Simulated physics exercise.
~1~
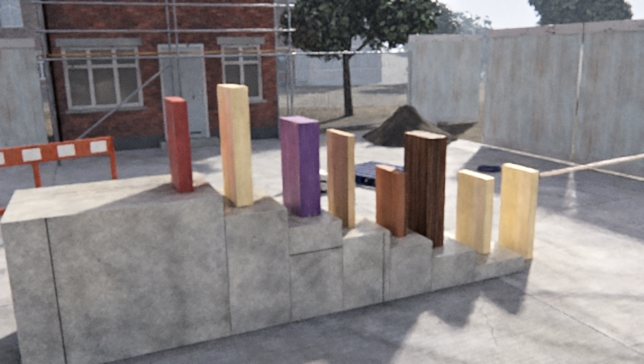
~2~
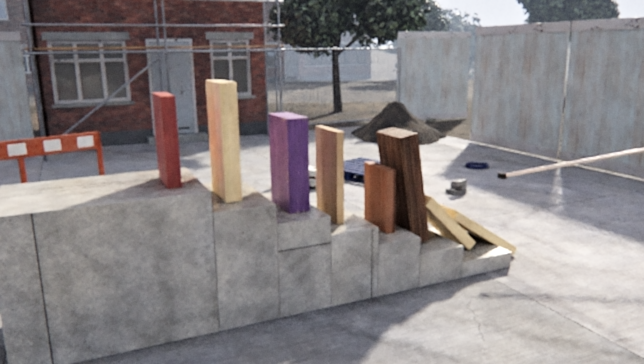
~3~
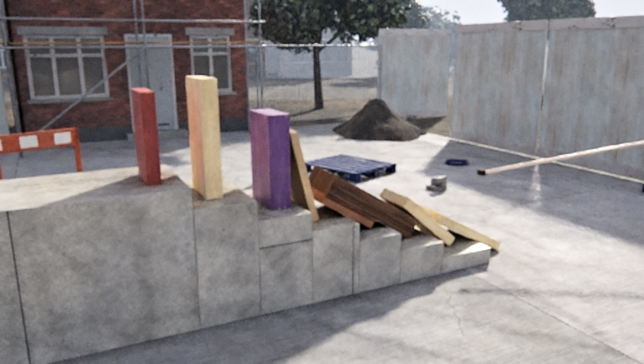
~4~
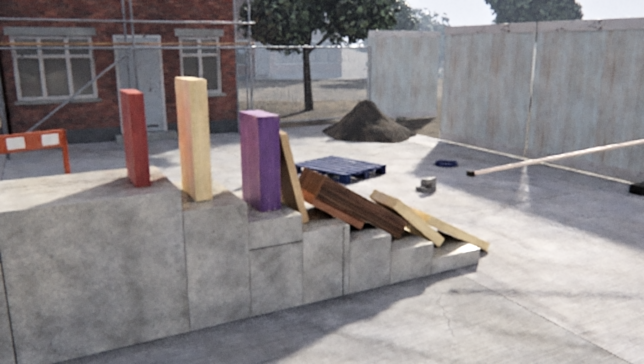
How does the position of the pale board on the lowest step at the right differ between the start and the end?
At the start it stands upright on end, and by the end it has toppled to the left and lies on its side at a slant over the low steps.
